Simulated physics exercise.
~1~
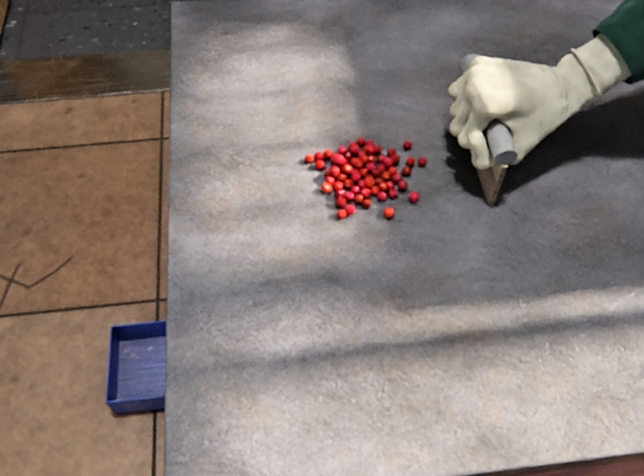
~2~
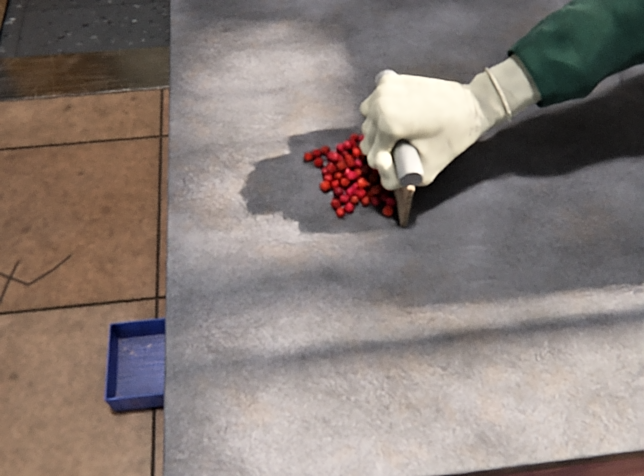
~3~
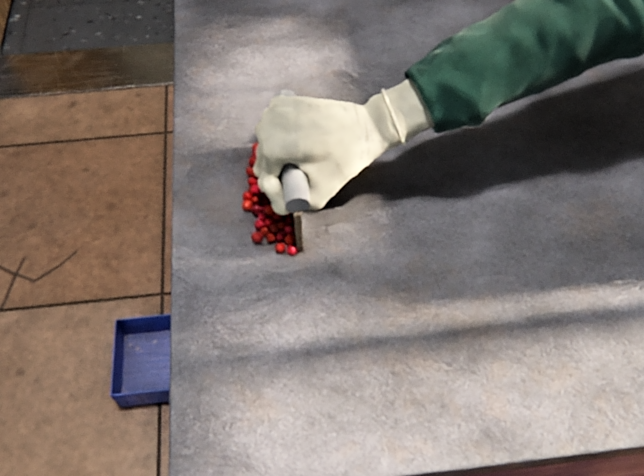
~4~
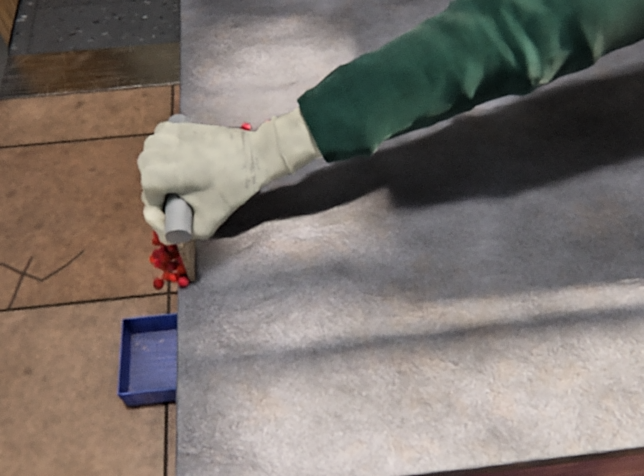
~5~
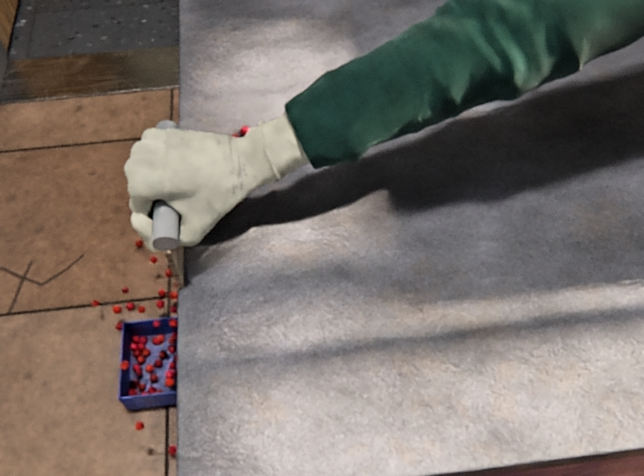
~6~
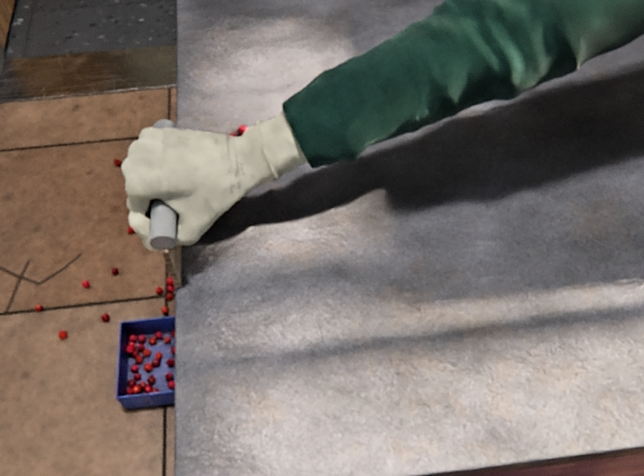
A gloved hand in a green sleeve pushed a pile of small red berries leftward across a gray tabletop with a scraper and stopped at the edge, where many dropped into a blue tin while others missed and scattered over the tiled floor.
